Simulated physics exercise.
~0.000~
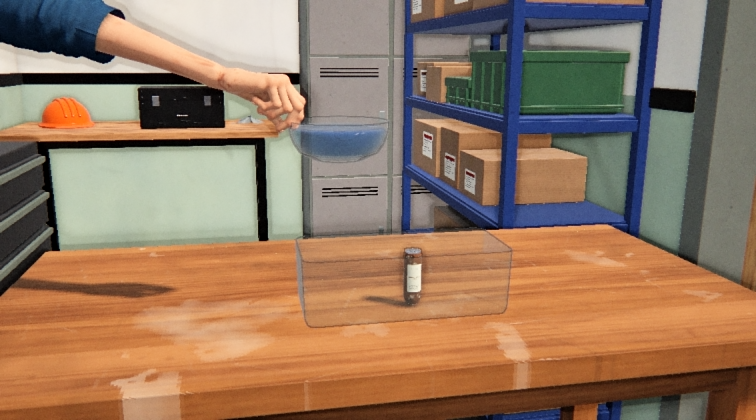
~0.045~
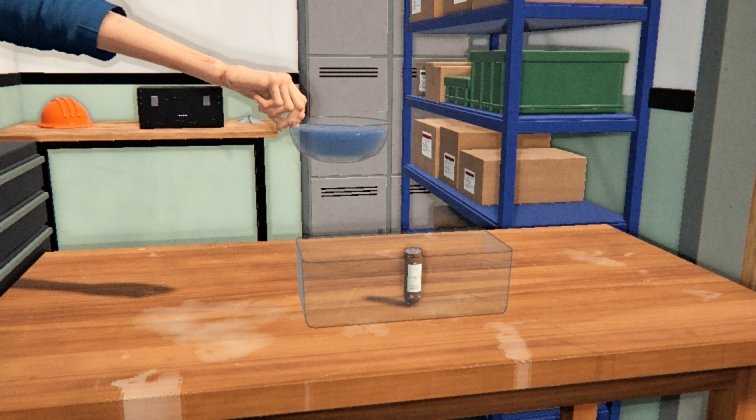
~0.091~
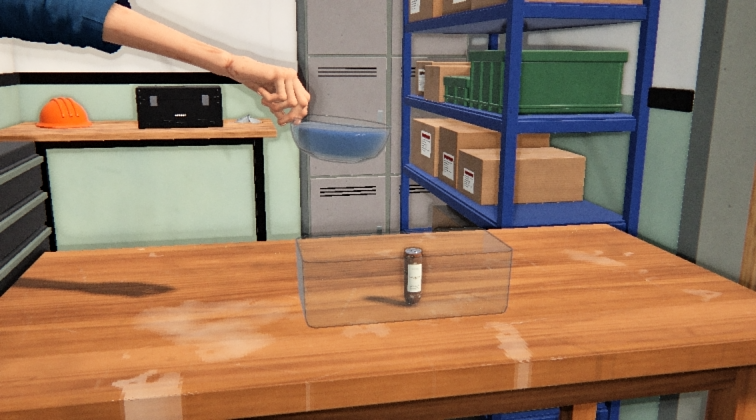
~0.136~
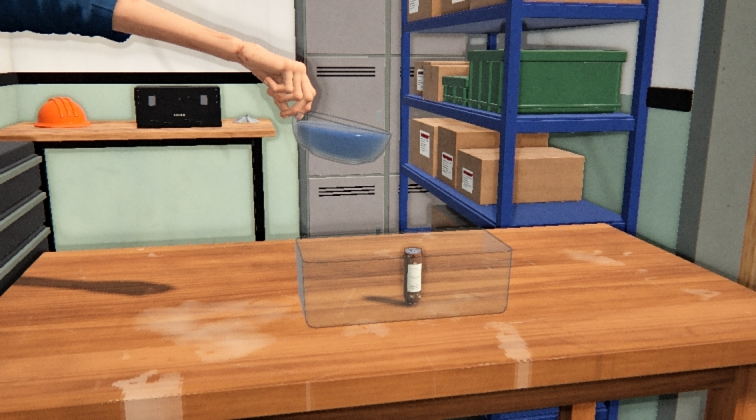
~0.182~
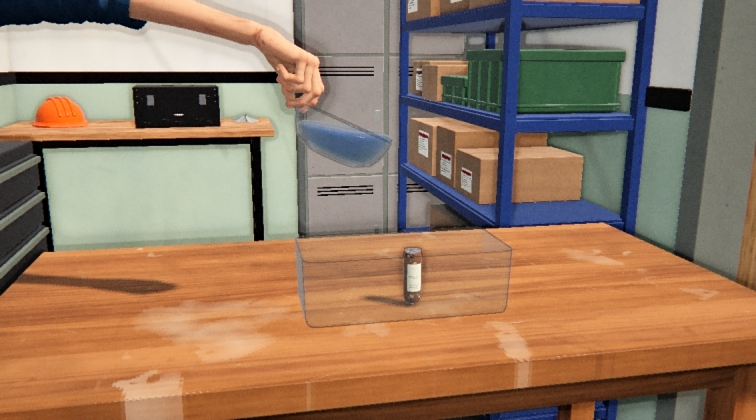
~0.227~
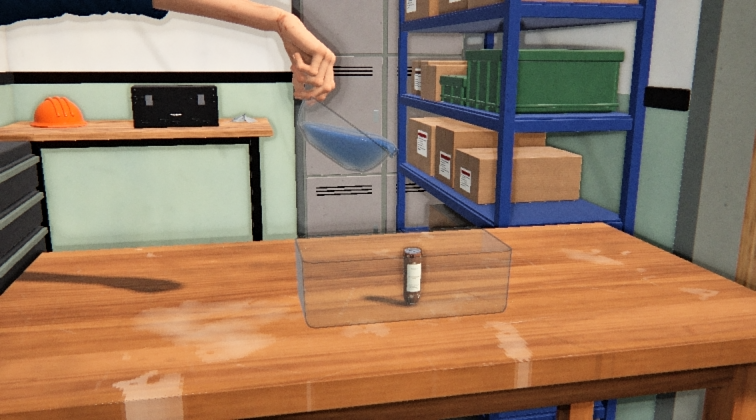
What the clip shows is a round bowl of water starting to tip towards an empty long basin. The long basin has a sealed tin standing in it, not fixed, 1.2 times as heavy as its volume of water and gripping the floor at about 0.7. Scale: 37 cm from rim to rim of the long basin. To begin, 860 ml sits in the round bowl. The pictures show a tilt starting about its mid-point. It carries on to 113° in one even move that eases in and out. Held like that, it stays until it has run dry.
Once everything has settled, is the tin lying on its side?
No, it is left standing.
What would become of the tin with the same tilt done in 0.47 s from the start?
The tin tips over.
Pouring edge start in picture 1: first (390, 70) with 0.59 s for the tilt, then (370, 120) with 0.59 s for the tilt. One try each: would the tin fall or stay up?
Try 1: Still standing; try 2: Tipped over.
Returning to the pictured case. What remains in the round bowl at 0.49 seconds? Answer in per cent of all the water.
I'd estimate some 4 % remains.
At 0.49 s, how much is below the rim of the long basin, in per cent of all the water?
About 46%.
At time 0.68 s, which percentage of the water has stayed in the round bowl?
Remaining share: Approx. 0 %.
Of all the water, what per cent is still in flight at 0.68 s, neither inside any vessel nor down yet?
Near 7 in a hundred.
By 0.49 s the tilt is 105° and 4 per cent is still to pour; the tin stands where it began.
By 0.68 s the tilt is 113° and 0 per cent is still to pour; the tin stands where it began.
By 0.87 s the tilt is 113° and 0 per cent is still to pour; the tin stands where it began.
By 1.09 s the tilt is 113° and 0 per cent is still to pour; the tin stands where it began.
At rest the tin stands where it began.
